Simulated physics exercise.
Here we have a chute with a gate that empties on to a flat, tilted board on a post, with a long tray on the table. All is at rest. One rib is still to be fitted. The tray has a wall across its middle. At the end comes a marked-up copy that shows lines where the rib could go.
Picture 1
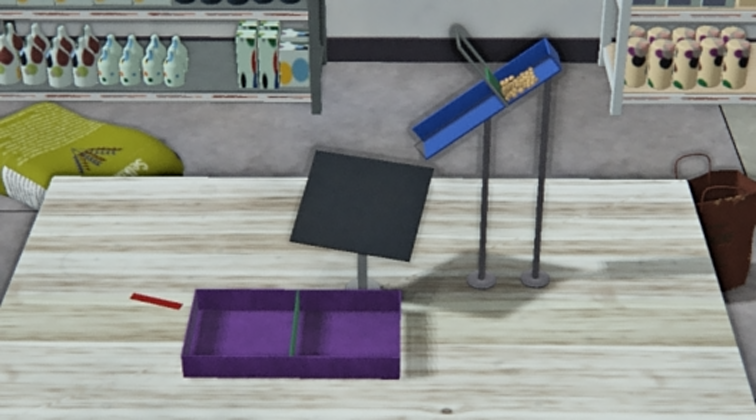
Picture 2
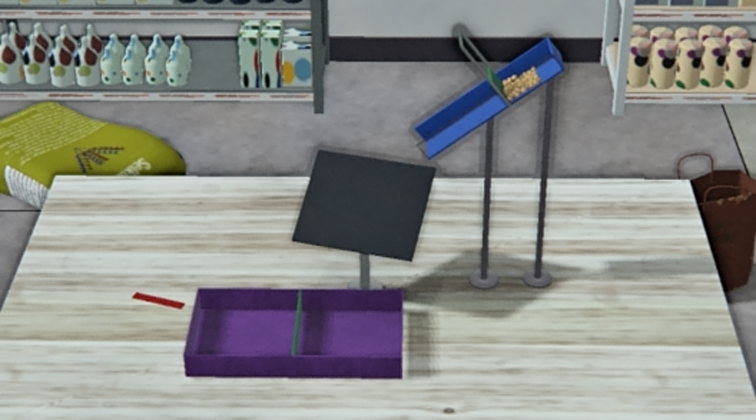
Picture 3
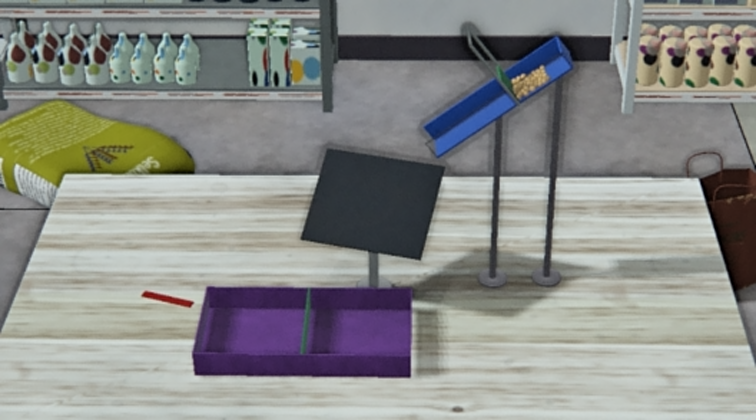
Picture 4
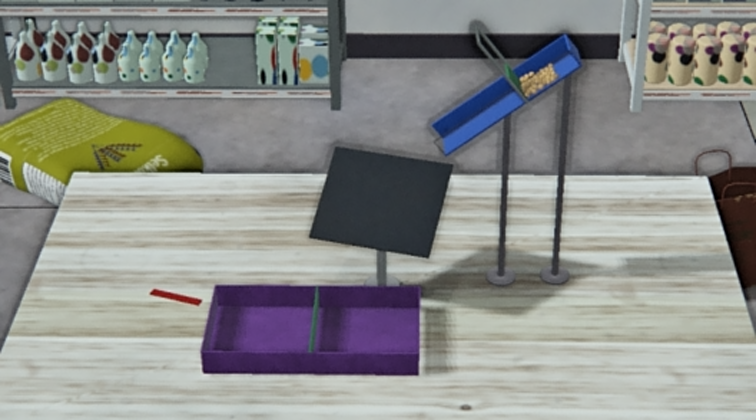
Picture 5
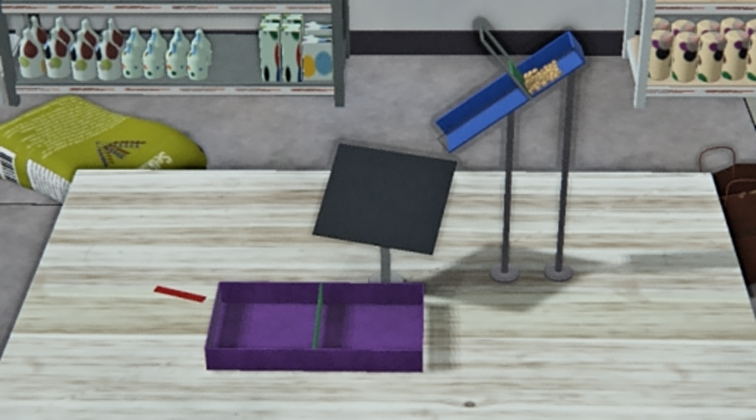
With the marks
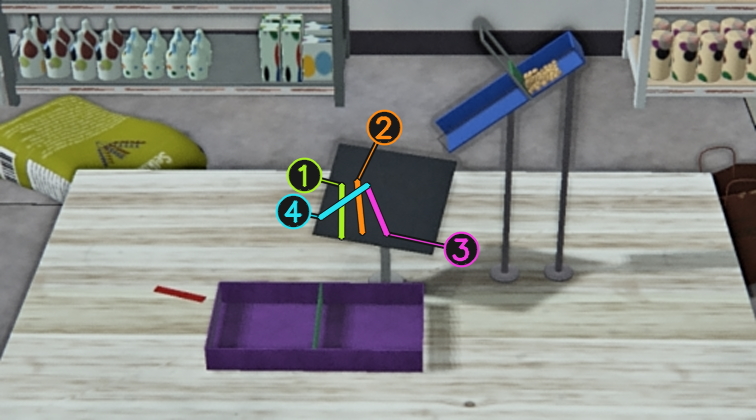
At first, dried chickpeas rest behind a closed gate in a sloping blue chute, above and to the right of a tilted black board and a divided purple tray on a pale wooden table. The view then shifts slightly, carrying everything a little rightward, while the objects themselves stay still.
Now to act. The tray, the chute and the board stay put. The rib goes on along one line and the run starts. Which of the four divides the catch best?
Go for 4.
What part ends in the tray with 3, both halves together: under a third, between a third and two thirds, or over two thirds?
It is over two thirds.
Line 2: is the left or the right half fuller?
More lands on the right.
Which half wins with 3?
The right half.
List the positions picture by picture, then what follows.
In the first picture, load behind the gate at (518, 85), dried chickpeas; lip of the chute at (425, 151), sloping fairly steeply.
In the second picture, middle of the board at (364, 204), tilted fairly steeply; middle of its low edge at (351, 251); of its high edge at (377, 158).
In the third picture, front corners of the tray at (193, 353) and (411, 355); front end of its middle wall at (301, 354); gate still shut at (501, 76).
In the fourth picture, middle of the load at (538, 82); lip at (445, 148).
In the fifth picture, middle of the load at (541, 78); lip at (448, 144).
On the marked copy, line 1 from (341, 185) to (341, 236); line 2 from (357, 181) to (362, 232); line 3 from (367, 187) to (386, 233); line 4 from (367, 185) to (320, 217).
If 1 is chosen, of what is caught, a small part in the left half, most in the right.
If 2 is chosen, of what is caught, a stray few in the left half, nearly all in the right.
If 3 is chosen, of what is caught, a stray few in the left half, nearly all in the right.
If 4 is chosen, of what is caught, about two thirds in the left half, about a third in the right.
